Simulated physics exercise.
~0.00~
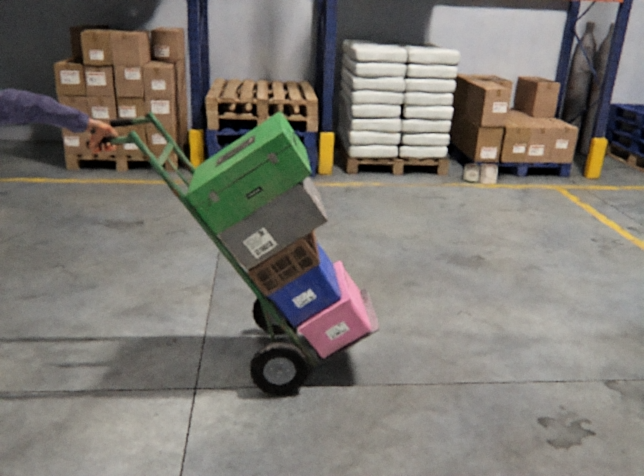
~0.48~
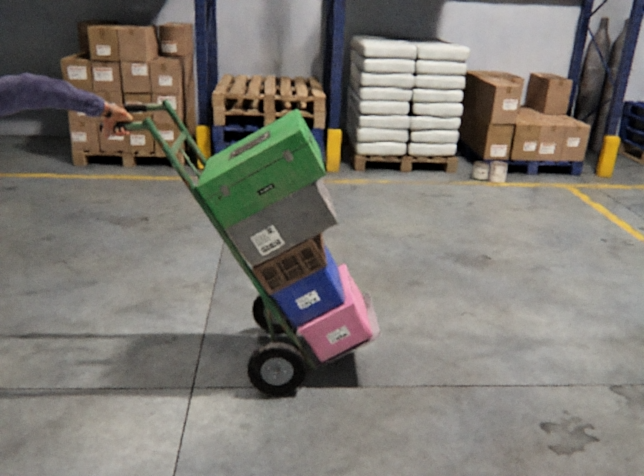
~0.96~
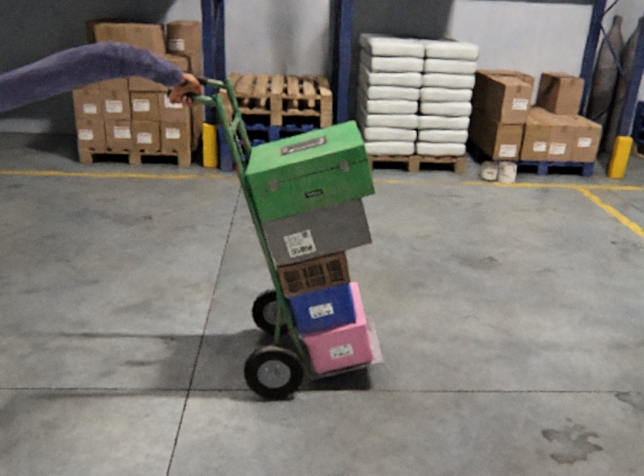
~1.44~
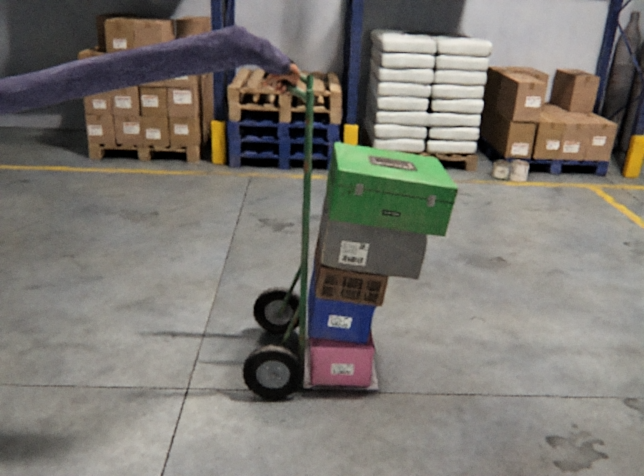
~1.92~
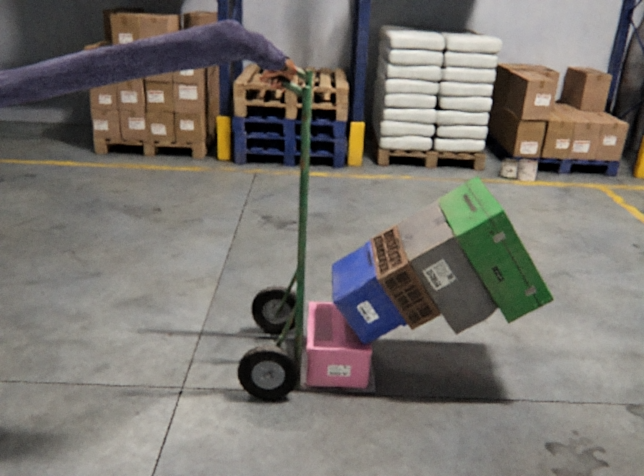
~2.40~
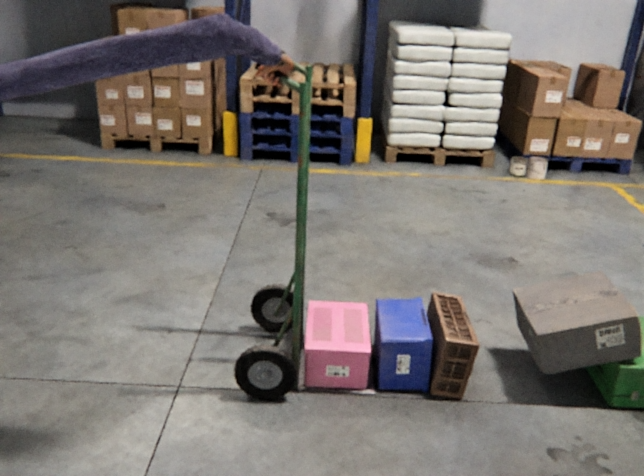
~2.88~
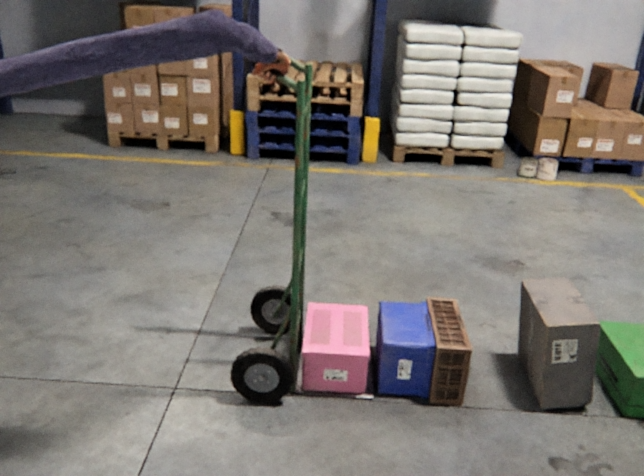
In a warehouse with loaded pallets along the back wall, a purple-sleeved arm at the left holds a green sack truck tilted back. Its stack has a pink tote at the bottom, then a blue tote, a brown crate, a grey parcel and a green toolbox on top. The arm swings the truck upright until its plate meets the floor. The upper four items lean and pitch over to the right, while the pink tote stays standing. They tumble onto the concrete, ending in a row, with the blue tote against the brown crate and the grey parcel beside the toolbox.
